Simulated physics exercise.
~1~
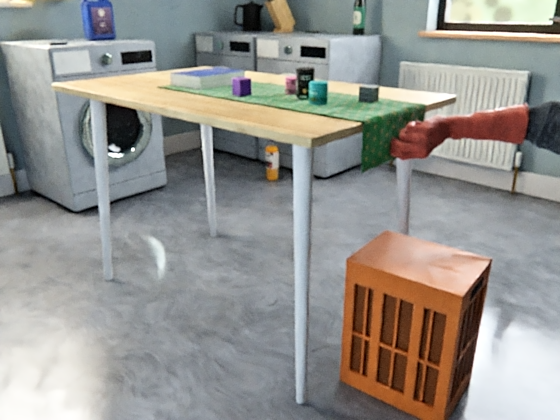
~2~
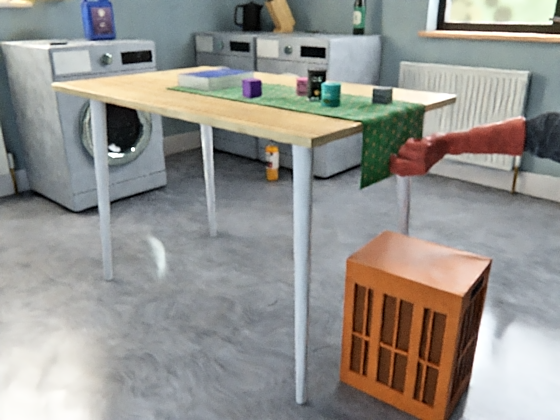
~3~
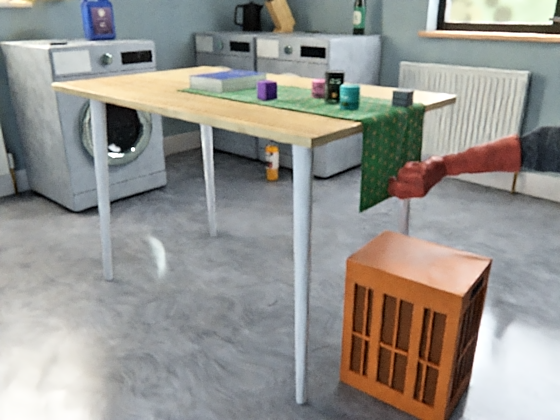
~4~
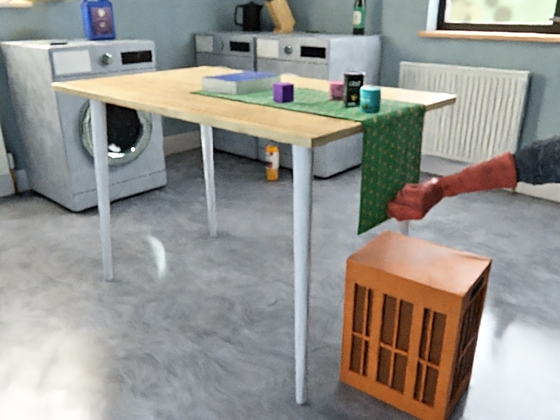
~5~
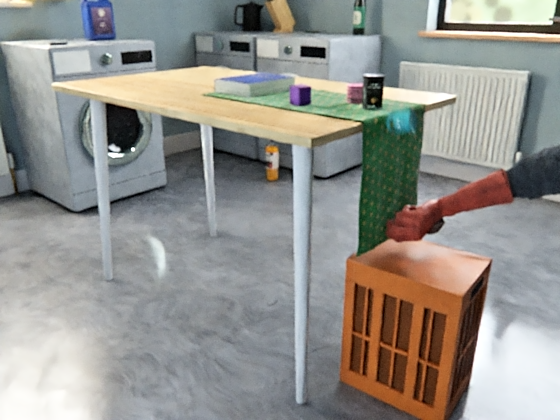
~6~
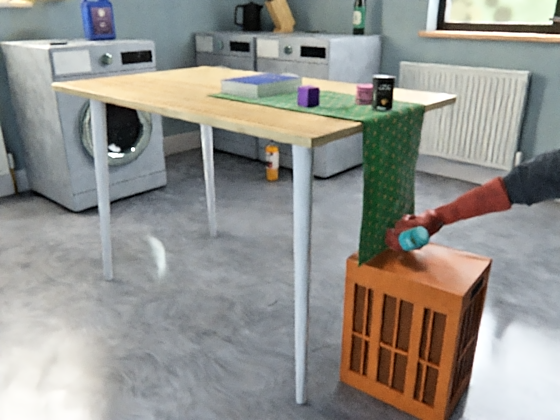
A green runner slid off the right end of the table as a reddish hand drew it down toward an orange crate, carrying small objects along until the grey cube and then the turquoise pot went over, leaving the others on top.
